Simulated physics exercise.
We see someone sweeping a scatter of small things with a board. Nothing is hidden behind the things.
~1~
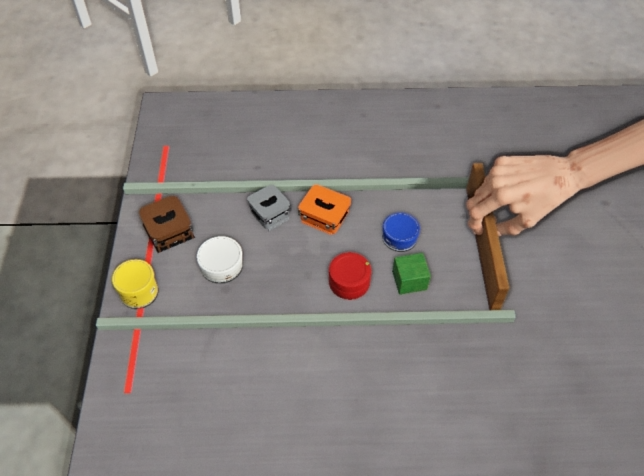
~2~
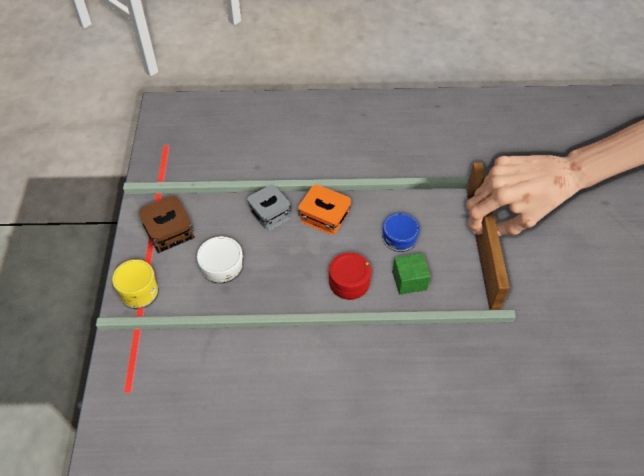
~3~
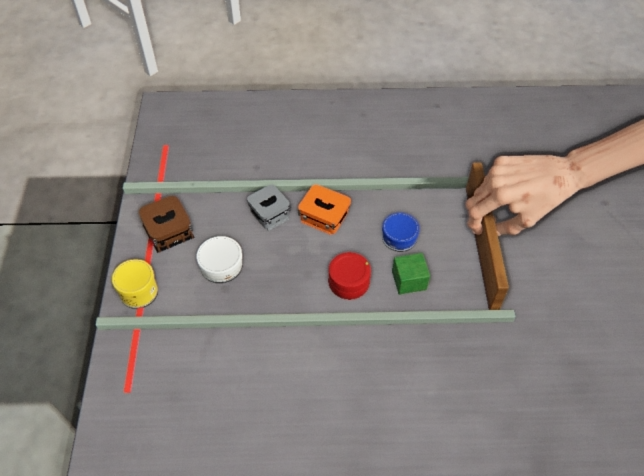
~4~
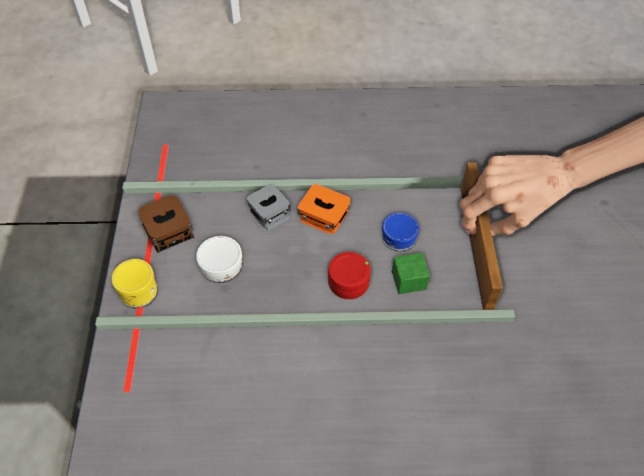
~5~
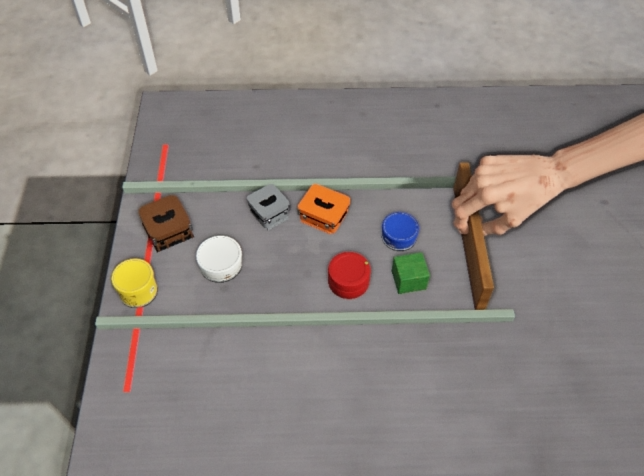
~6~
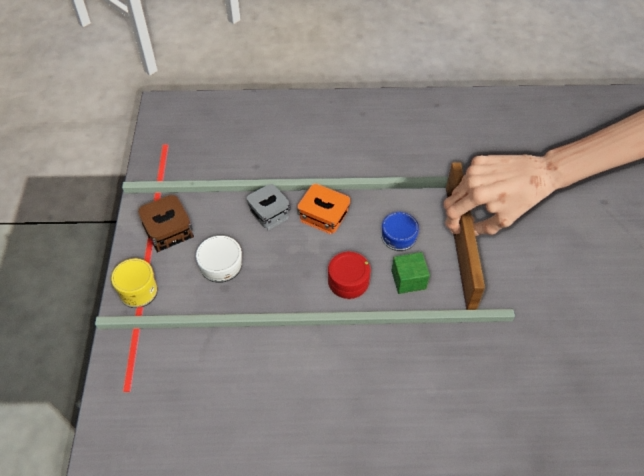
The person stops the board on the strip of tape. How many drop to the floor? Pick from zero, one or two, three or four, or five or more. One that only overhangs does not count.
In the end the number that fall off is five or more.
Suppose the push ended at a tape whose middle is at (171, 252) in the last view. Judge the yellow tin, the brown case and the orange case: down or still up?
The yellow tin is lost, the brown case tumbles off, the orange case remains up.
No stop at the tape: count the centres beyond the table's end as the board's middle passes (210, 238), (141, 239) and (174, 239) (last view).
In that order 0, 5 and 2.
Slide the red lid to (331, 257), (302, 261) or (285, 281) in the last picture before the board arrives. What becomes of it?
The red lid goes over; comes down; goes over.
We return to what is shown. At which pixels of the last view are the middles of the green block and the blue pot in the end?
About (126, 278), and the other about (131, 239).
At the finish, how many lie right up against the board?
That makes 3.
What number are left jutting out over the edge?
That would be 0.
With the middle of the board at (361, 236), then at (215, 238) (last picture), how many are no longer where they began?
The counts are 4 and 8.
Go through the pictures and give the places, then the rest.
In the first picture, yellow tin (136, 285); brown case (167, 224); white pot (221, 260); board (486, 234); tape (149, 253).
In the second picture, brown case (167, 224); orange case (325, 211).
In the third picture, white pot (220, 260); blue pot (400, 232).
In the fourth picture, yellow tin (136, 284); board (480, 234).
In the fifth picture, brown case (166, 223); grey case (269, 207).
In the sixth picture, yellow tin (135, 284); brown case (166, 223); white pot (220, 259); board (463, 234); tape (148, 252).
A little later, none off yet; yellow tin at rest near (135, 284); brown case at rest near (166, 223); white pot at rest near (220, 259).
Next, none off yet; yellow tin at rest near (135, 284); brown case at rest near (166, 223); white pot shifted a little near (201, 255).
Later still, none off yet; yellow tin shifted about its own width near (106, 286); brown case shifted about its own width near (117, 222); white pot shifted well along near (146, 247).
When it is over, the number that fall off is five or more; down, red lid, grey case, white pot, brown case and yellow tin.
